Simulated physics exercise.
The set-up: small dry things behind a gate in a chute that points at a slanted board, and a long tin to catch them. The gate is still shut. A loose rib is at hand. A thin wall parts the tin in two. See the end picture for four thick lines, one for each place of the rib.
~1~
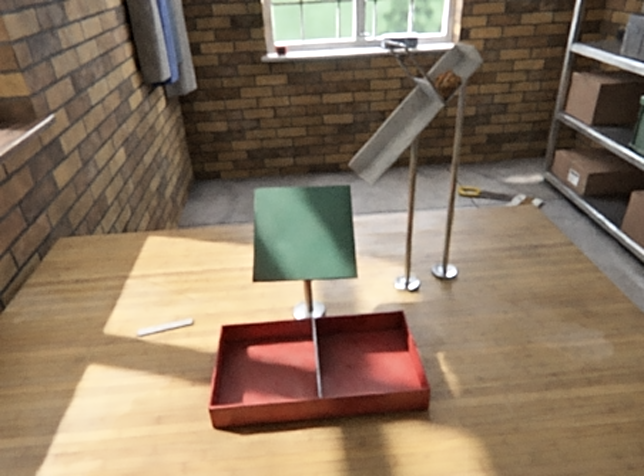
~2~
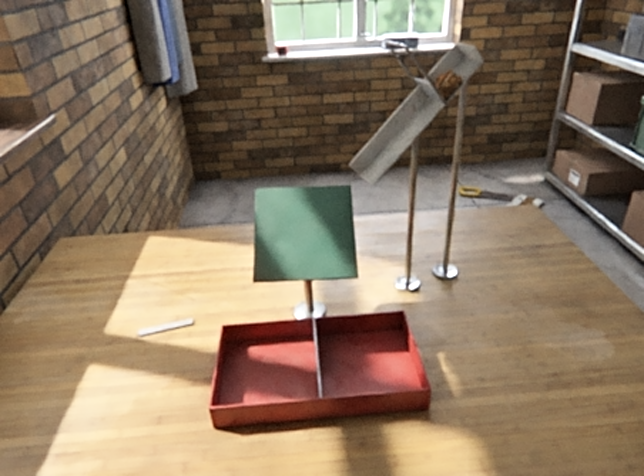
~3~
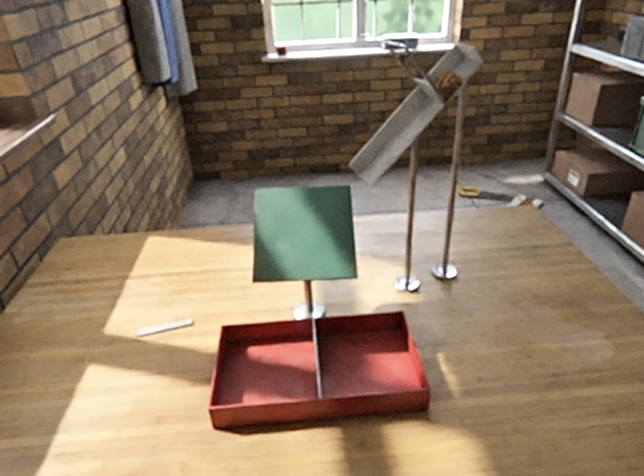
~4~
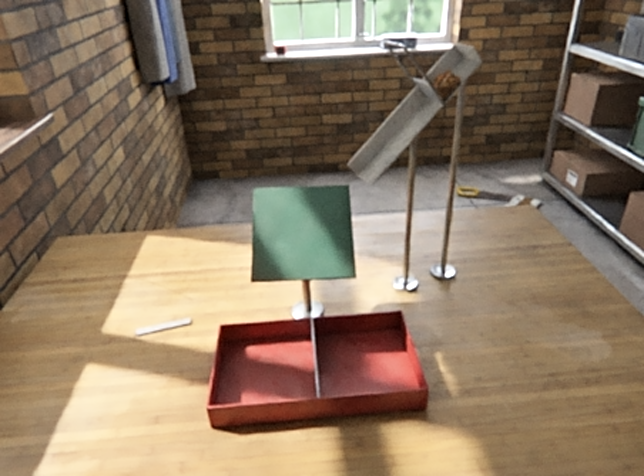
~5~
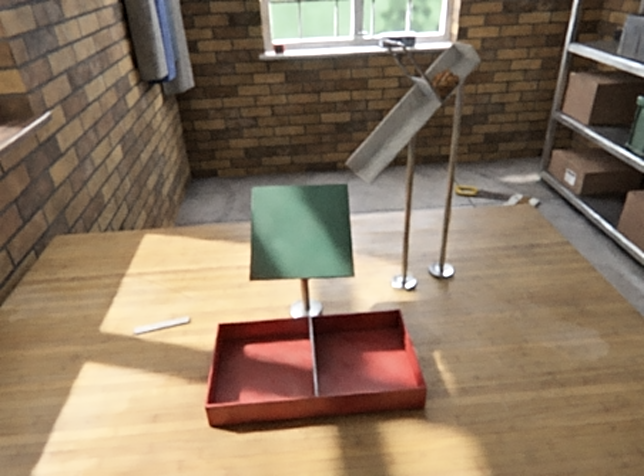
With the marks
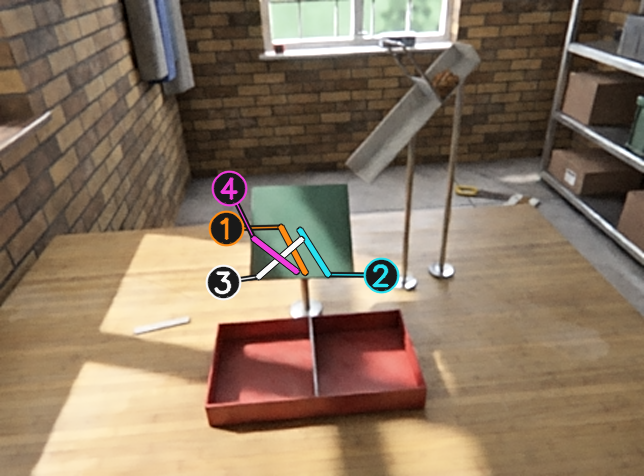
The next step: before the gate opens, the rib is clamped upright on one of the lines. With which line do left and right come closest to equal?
Best: 4.
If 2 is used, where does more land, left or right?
More lands on the right.
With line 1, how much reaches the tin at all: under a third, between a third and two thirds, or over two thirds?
Line 1 gives over two thirds.
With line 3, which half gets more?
More lands on the left.
On the marked copy, line 1 from (281, 227) to (305, 272); line 2 from (300, 230) to (328, 274); line 3 from (301, 239) to (258, 276); line 4 from (254, 238) to (296, 271).
For line 1, of what is caught, about a quarter in the left half, most in the right.
For line 2, of what is caught, a small part in the left half, most in the right.
For line 3, of what is caught, most in the left half, about a quarter in the right.
For line 4, of what is caught, about half in the left half, about half in the right.
